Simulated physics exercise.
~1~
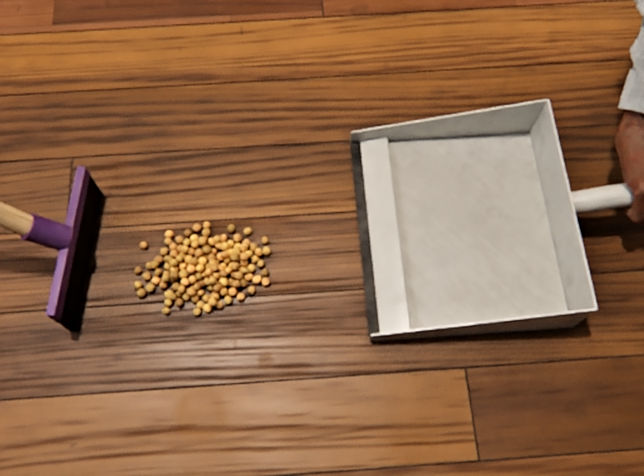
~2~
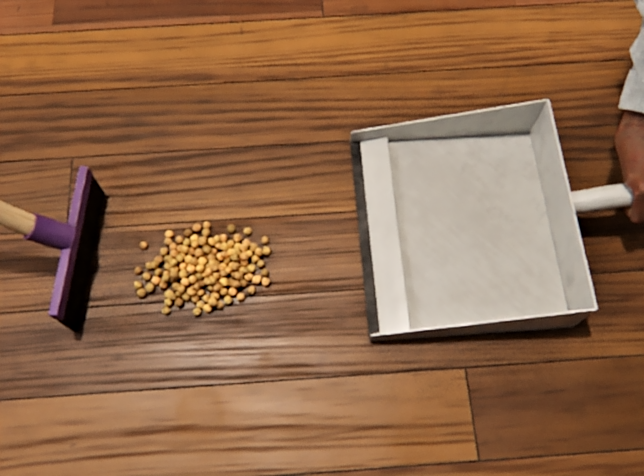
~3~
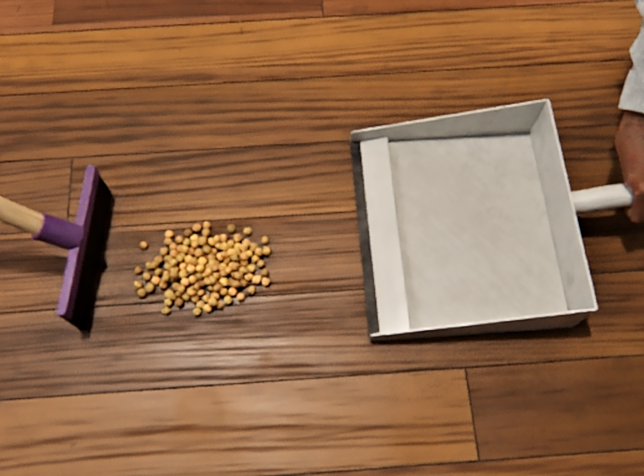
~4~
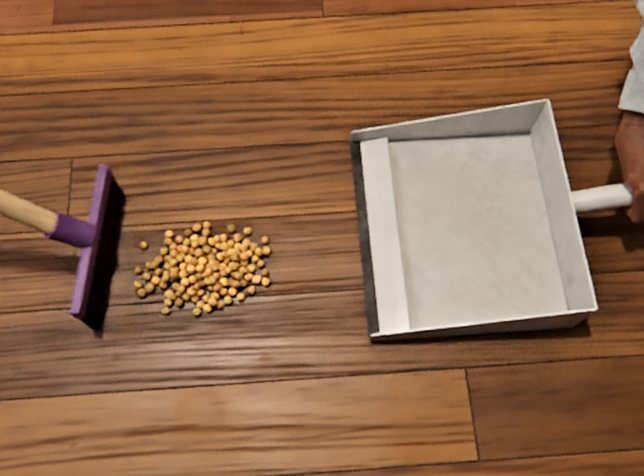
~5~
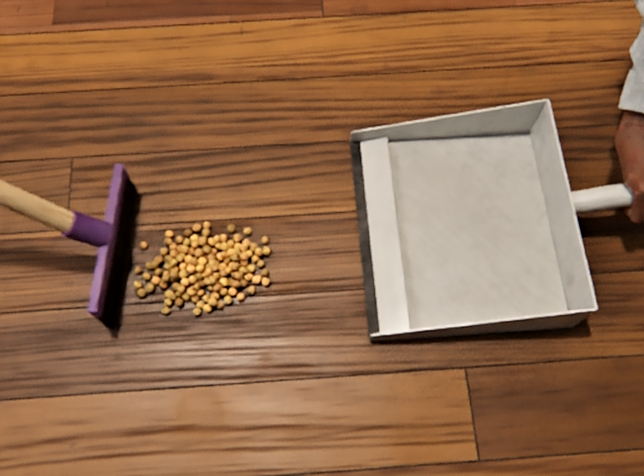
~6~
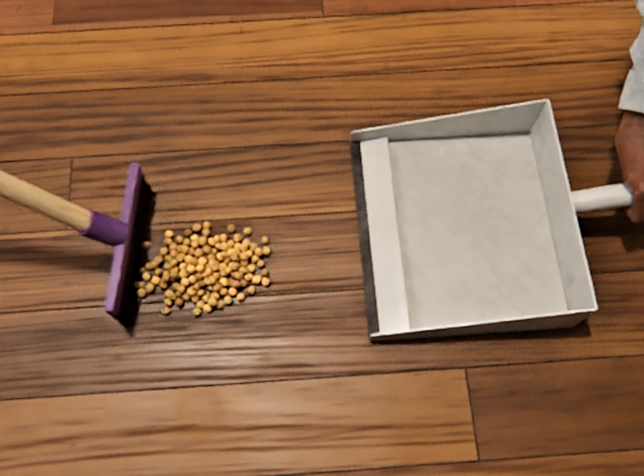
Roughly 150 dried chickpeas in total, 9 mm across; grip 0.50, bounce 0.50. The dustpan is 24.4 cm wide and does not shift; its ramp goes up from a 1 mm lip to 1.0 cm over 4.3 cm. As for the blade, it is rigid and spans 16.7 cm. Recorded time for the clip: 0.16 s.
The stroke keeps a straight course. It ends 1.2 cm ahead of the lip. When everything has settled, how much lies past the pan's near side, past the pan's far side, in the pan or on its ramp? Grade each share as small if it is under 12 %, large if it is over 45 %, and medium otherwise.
Past the pan's near side: Small; past the pan's far side: Small; in the pan or on its ramp: Medium.
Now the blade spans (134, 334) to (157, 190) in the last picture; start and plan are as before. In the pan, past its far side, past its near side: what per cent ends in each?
Pan: 45, far side: 0, near side: 20.
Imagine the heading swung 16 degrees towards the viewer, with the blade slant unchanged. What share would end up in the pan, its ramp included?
It would be near 40 per cent.
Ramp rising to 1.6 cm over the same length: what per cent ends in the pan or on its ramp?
That would give something like 35 per cent.
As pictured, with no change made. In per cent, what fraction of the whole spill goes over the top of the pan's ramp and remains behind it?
Roughly 5 in a hundred.
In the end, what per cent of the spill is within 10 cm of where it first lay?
I'd guess some 5 per cent.
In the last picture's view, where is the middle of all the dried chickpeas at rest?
In the last view, approximately (361, 263).
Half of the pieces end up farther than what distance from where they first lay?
18 cm or so.
Then, 0.21 s after the last picture, middle of the blade 14 cm from the lip; 0 % over the lip, far side 0 %, near side 0 %.
Then, 0.35 s after the last picture, middle of the blade 6 cm from the lip; 0 % over the lip, far side 0 %, near side 5 %.
Then, 0.62 s after the last picture, middle of the blade 2 cm from the lip; 40 % over the lip, far side 0 %, near side 5 %.
In the end, near side 5 %, far side 0 %, pan 40 %, in front of the lip or behind the blade 55 %.
